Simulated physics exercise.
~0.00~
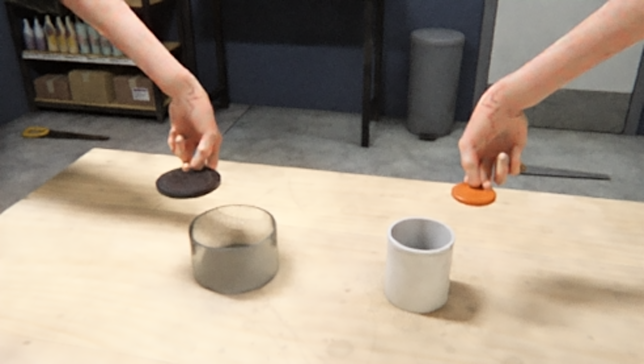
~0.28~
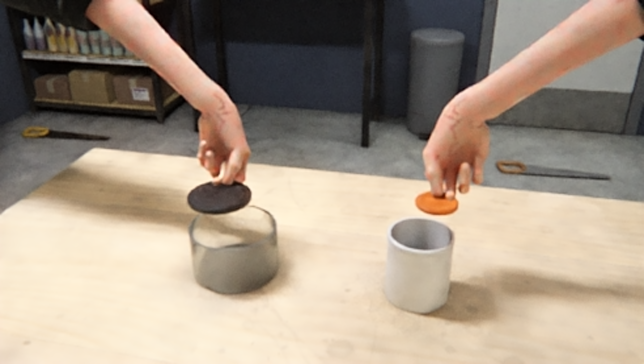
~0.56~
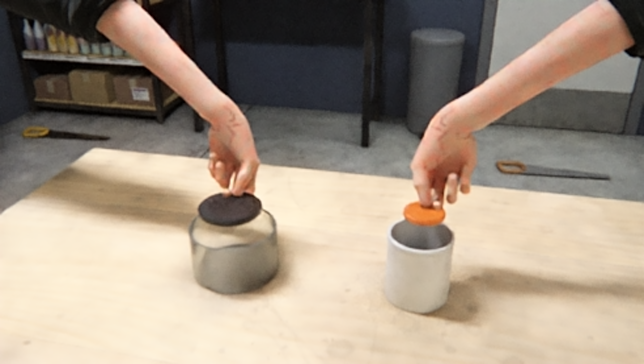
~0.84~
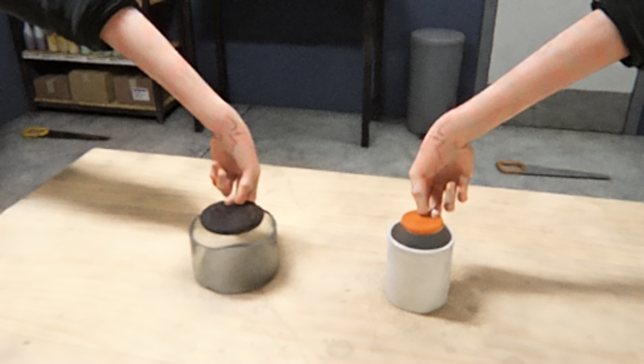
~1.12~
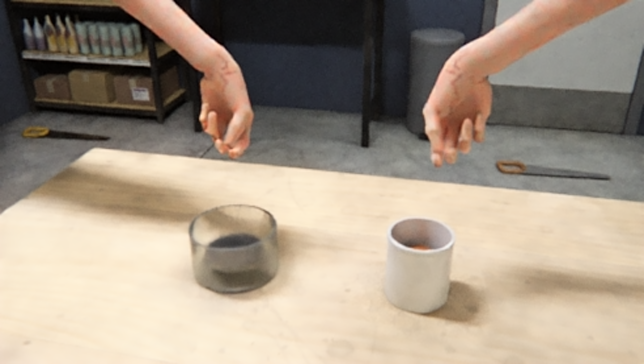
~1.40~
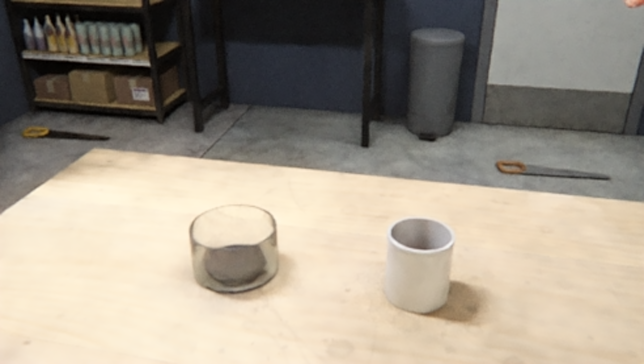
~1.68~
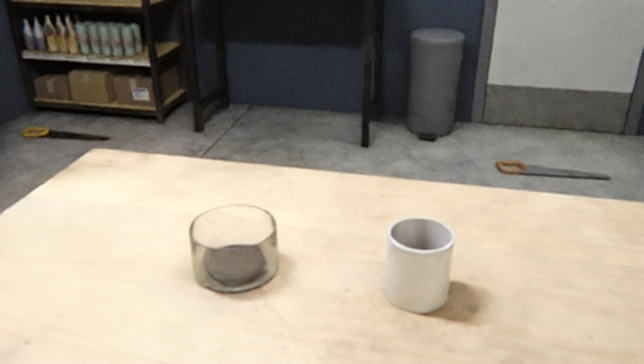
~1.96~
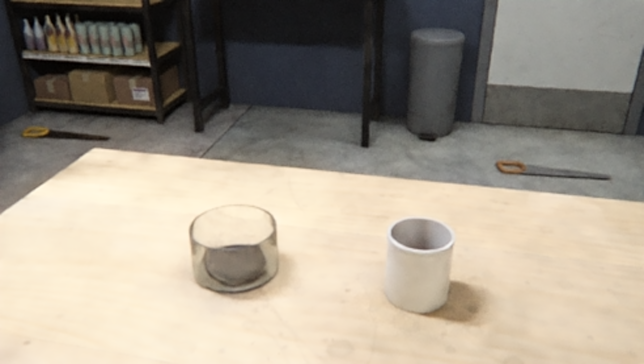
Two hands lowering a black disc into a glass bowl and an orange disc into a pale cup, then releasing both and withdrawing.
